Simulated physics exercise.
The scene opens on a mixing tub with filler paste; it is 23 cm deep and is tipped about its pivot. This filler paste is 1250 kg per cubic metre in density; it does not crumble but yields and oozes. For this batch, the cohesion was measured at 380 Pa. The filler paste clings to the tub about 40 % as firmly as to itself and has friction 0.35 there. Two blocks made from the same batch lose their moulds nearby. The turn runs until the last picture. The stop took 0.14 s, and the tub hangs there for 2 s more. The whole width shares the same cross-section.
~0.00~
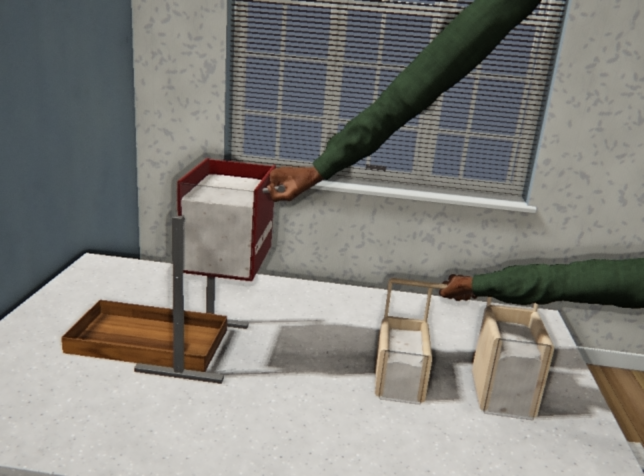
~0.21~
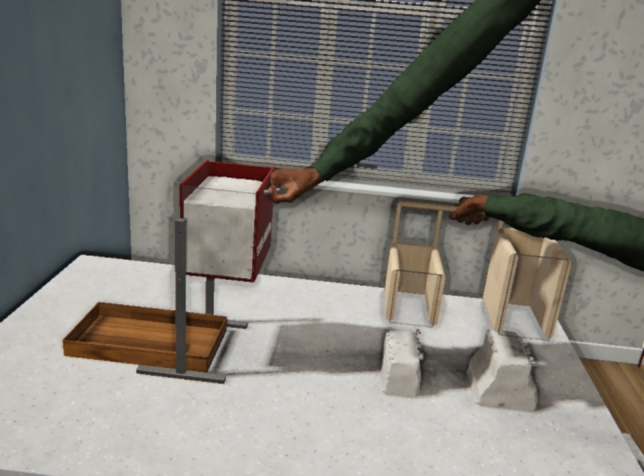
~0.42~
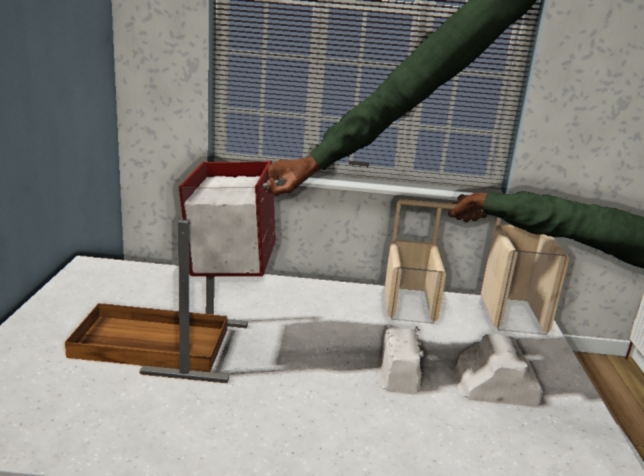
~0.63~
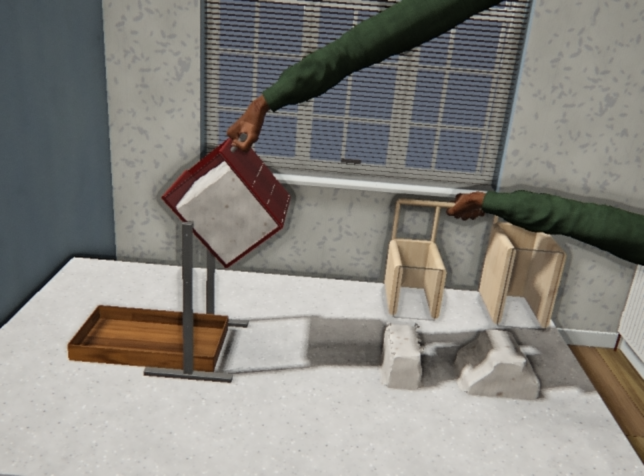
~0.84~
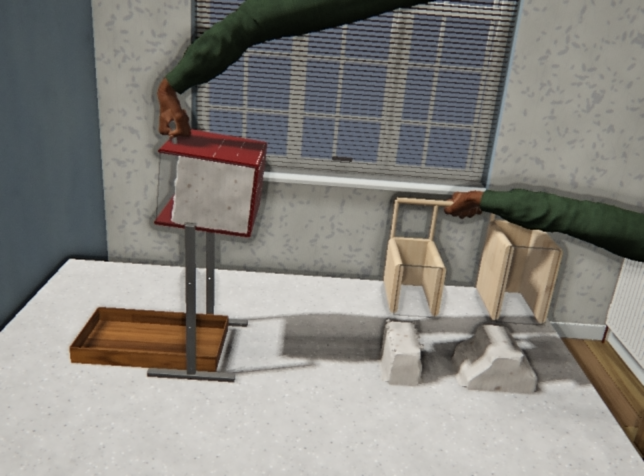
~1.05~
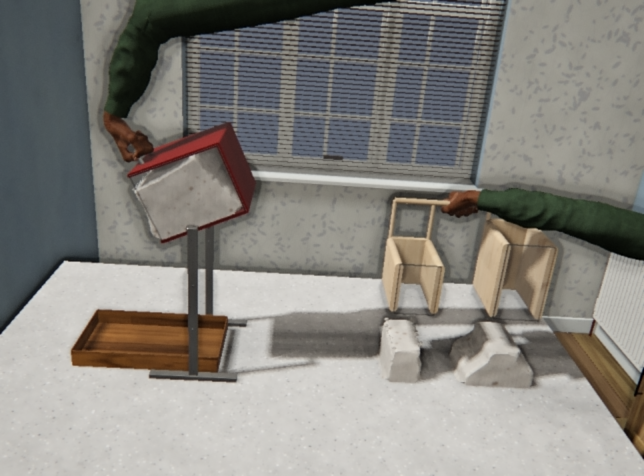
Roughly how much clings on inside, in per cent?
Roughly 0 per cent.
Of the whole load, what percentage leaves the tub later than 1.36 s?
My estimate is near 10 in a hundred.
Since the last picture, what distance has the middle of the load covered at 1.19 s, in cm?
Around 11 centimetres.
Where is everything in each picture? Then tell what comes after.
In the first frame, handle-side rim at (254, 191), tilt 0 degrees; top of the filler paste at (185, 199); blocks stand 12 cm, 18 cm (left to right).
In the second frame, handle-side rim at (256, 193), tilt 0 degrees; top of the filler paste at (187, 201); blocks stand 11 cm, 14 cm (left to right).
In the third frame, handle-side rim at (255, 187), tilt 6 degrees; top of the filler paste at (248, 204); blocks stand 11 cm, 12 cm (left to right).
In the fourth frame, handle-side rim at (219, 154), tilt 42 degrees; top of the filler paste at (226, 172); blocks stand 11 cm, 12 cm (left to right).
In the fifth frame, handle-side rim at (160, 153), tilt 85 degrees; top of the filler paste at (184, 158); blocks stand 11 cm, 12 cm (left to right).
In the sixth frame, handle-side rim at (130, 178), tilt 114 degrees; top of the filler paste at (192, 159); blocks stand 11 cm, 12 cm (left to right).
After 1.19 s, the tub is at 114 degrees and holds 52 %.
After 1.36 s, the tub is at 114 degrees and holds 11 %.
After 1.53 s, the tub is at 114 degrees and holds 0 %.
After 1.70 s, the tub is at 114 degrees and holds 0 %.
After 3.05 s, at the end, the tub is at 114 degrees and holds 0 %.
